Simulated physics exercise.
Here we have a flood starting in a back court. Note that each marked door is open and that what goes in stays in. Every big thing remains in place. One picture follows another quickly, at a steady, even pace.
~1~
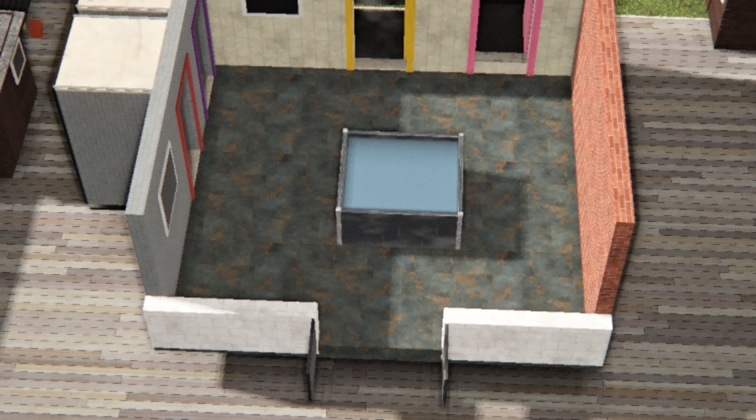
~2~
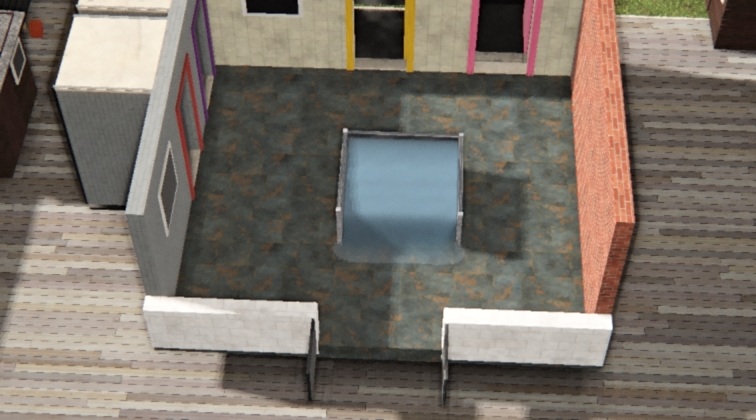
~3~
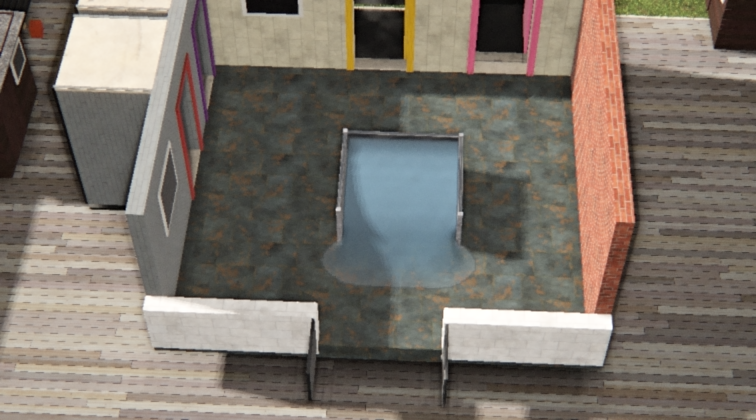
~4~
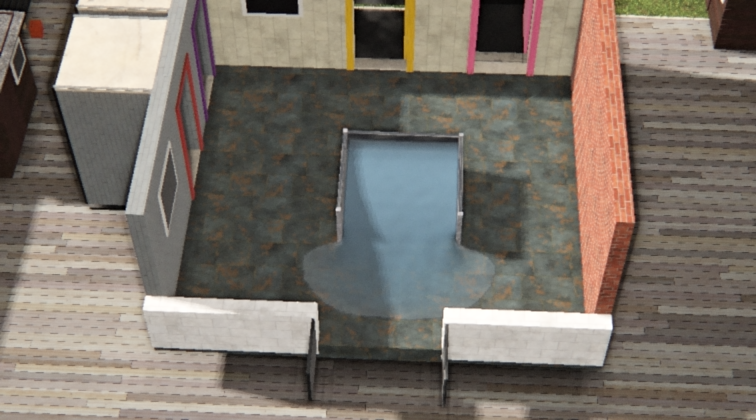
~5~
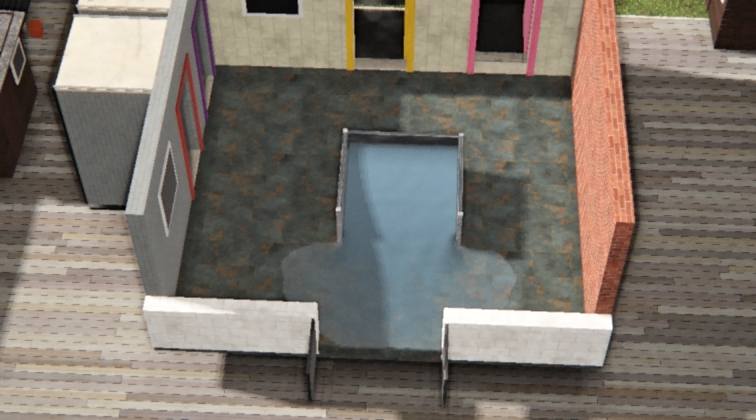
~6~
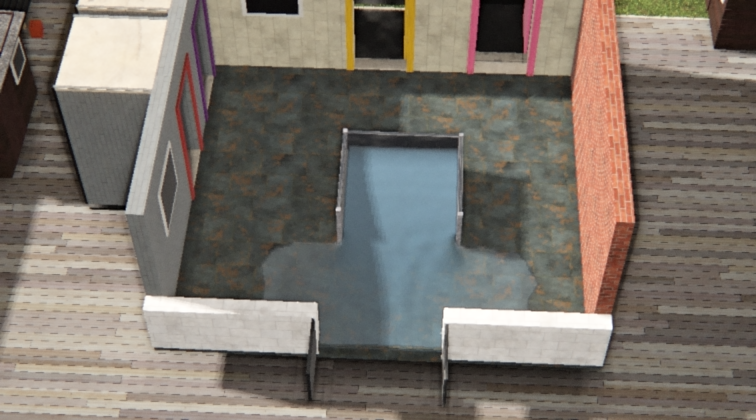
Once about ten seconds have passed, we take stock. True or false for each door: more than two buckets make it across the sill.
Red door: False; yellow door: False; purple door: False; pink door: False.
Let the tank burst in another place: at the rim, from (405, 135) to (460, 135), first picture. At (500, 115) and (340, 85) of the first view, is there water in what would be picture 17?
Order as given: Inundated, then inundated.
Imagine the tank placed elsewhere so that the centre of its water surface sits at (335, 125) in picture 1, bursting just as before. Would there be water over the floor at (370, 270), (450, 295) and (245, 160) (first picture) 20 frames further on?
Hit, hit, hit.
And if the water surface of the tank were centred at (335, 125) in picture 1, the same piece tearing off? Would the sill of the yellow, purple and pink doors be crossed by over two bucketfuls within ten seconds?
Afterwards, yellow undershoots; purple overshoots; pink undershoots.
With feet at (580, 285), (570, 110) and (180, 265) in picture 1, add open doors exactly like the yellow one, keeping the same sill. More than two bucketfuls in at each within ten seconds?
First door gets past it, second door doesn't reach it, third door gets past it.
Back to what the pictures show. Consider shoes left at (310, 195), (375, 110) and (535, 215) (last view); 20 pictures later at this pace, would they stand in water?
The three points read clear, clear and soaked through.
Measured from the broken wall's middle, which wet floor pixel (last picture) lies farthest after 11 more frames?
Somewhere about (171, 325).
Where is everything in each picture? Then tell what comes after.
The tank at (401, 176) is whole and still, in the first frame.
The front is at (462, 250), out from the gap at (399, 235), in the second frame.
The front is at (470, 266), out from the gap at (399, 235), in the third frame.
The front is at (482, 289), out from the gap at (399, 237), in the fourth frame.
The front is at a hidden place, out from the gap at (399, 237), in the fifth frame.
Water pours out at (399, 237) and has run to a hidden place, in the sixth frame.
A moment on, water covers 25 % of the floor; the red door not reached, the yellow door not reached, the purple door not reached, the pink door not reached.
Next, water covers 30 % of the floor; the red door not reached, the yellow door not reached, the purple door not reached, the pink door not reached.
Then, water covers 50 % of the floor; the red door wet at the sill, nothing in, the yellow door not reached, the purple door not reached, the pink door not reached.
Later, water covers 75 % of the floor; the red door wet at the sill, nothing in, the yellow door wet at the sill, nothing in, the purple door wet at the sill, nothing in, the pink door wet at the sill, nothing in.
In the end, water covers 90 % of the floor; the red door wet at the sill, nothing in, the yellow door wet at the sill, nothing in, the purple door wet at the sill, nothing in, the pink door wet at the sill, nothing in.
